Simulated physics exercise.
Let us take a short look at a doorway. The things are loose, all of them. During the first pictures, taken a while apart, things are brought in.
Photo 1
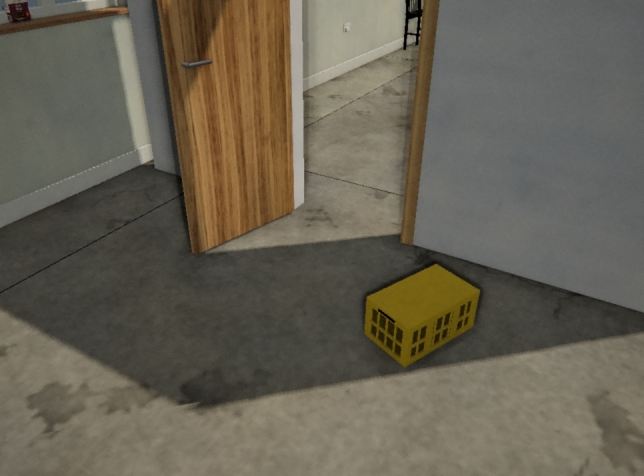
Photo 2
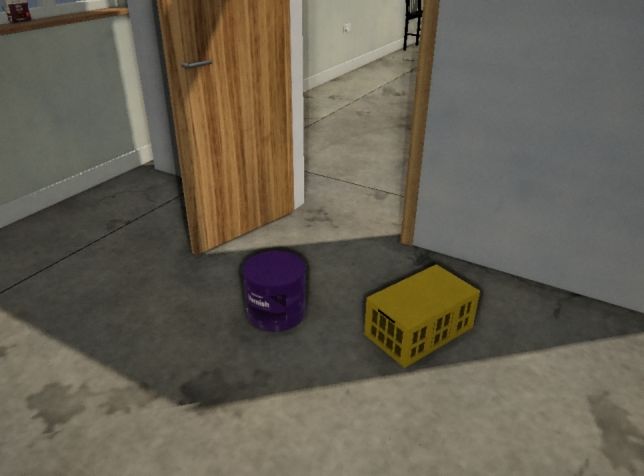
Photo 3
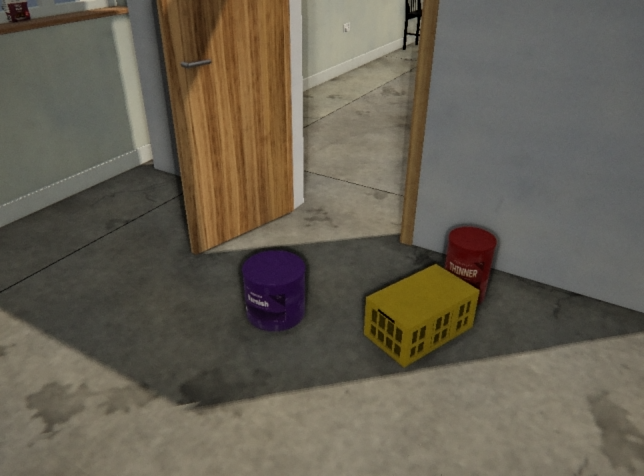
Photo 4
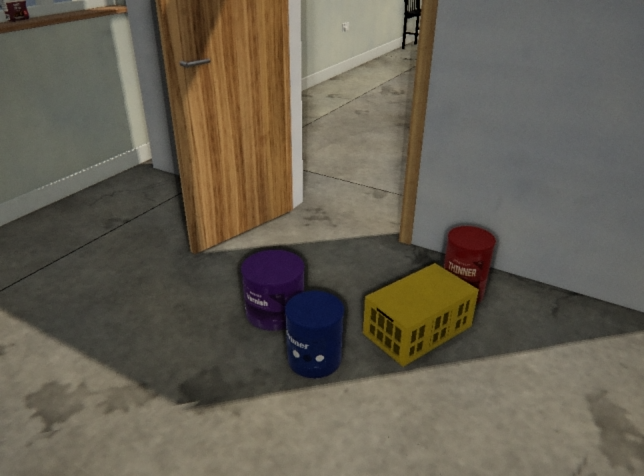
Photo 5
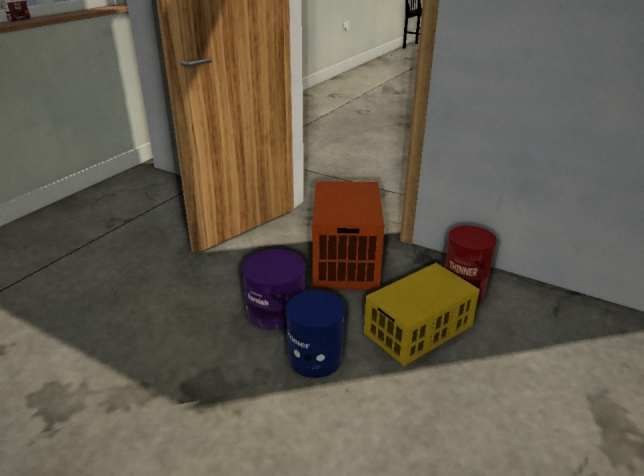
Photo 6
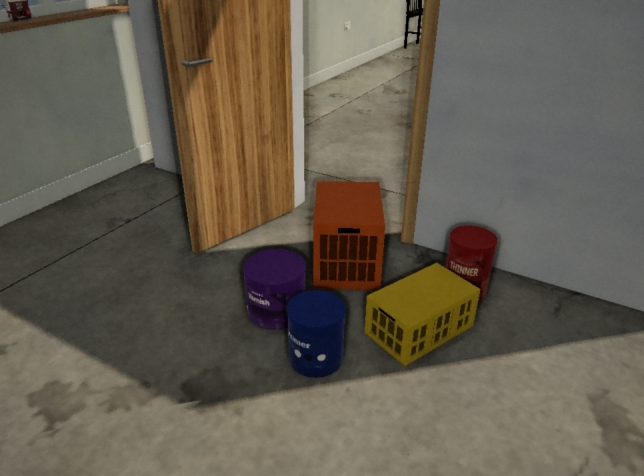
A purple pail, a red pail, a blue pail and an orange chest appeared one after another around a yellow crate on the floor, while the wooden door stayed wide open and still.
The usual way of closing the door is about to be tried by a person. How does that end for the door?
I expect the door will not meet its frame.
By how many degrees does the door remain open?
I'd say it stays open by roughly 50 degrees.
Then, 0.70 s after the last picture, open by 91°.
Then, 1.20 s after the last picture, open by 74°.
Then, 1.70 s after the last picture, open by 55°.
At rest, open by 49°; all 5 in place. Seen from the same camera at the end, orange chest near (349, 233).
